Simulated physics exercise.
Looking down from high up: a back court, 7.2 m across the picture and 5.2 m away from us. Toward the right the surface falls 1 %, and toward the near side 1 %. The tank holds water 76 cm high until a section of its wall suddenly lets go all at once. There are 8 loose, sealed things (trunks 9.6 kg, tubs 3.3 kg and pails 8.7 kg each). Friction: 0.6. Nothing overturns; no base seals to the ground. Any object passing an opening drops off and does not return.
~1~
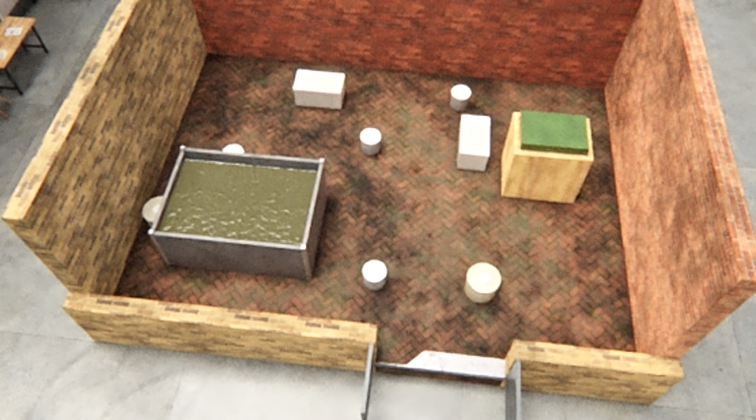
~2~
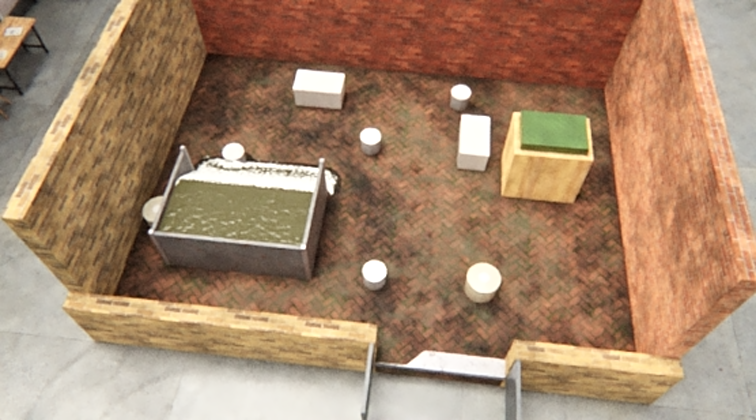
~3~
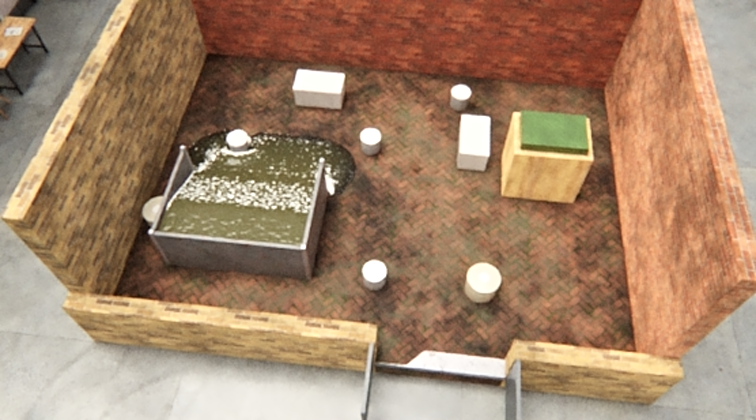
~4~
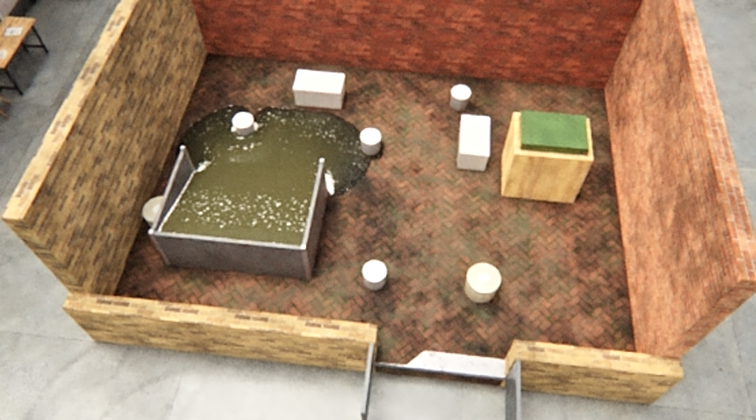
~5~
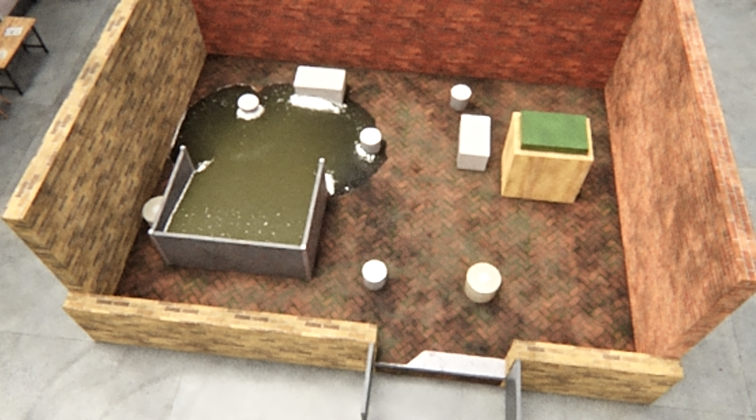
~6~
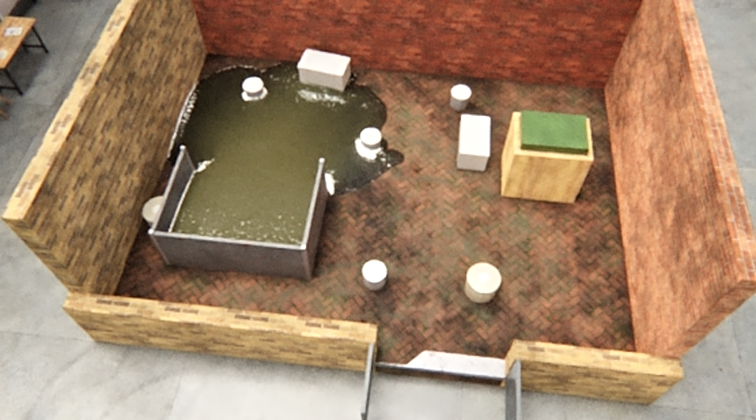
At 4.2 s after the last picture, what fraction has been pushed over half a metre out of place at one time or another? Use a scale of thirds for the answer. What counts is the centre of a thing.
On that scale: Two thirds or more.
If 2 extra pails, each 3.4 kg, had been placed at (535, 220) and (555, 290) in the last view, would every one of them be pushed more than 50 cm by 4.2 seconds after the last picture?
First stays inside, then stays inside.
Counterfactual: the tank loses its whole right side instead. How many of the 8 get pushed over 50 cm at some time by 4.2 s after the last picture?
The count would be 3.
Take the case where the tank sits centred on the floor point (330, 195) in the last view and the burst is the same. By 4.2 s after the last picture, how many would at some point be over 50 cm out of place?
The count would be 5.
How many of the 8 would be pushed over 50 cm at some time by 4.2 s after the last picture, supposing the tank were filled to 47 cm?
That would make 5 of them.
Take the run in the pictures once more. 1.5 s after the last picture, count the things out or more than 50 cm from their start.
I make it 3 by then.
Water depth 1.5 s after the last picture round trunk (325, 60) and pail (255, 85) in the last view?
27 and 29 cm.
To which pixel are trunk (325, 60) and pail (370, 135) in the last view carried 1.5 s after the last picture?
About (349, 47) for the first and (420, 117) for the second.
Then, 0.4 s after the last picture 2 of 8 are over 50 cm from their spots; 1 afloat.
Then, 1.5 s after the last picture 3 of 8 are over 50 cm from their spots; 2 afloat.
Then, 2.8 s after the last picture 4 of 8 are over 50 cm from their spots; 3 afloat.
Then, 4.2 s after the last picture 6 of 8 are over 50 cm from their spots, and 6 have been at some point; 4 afloat.
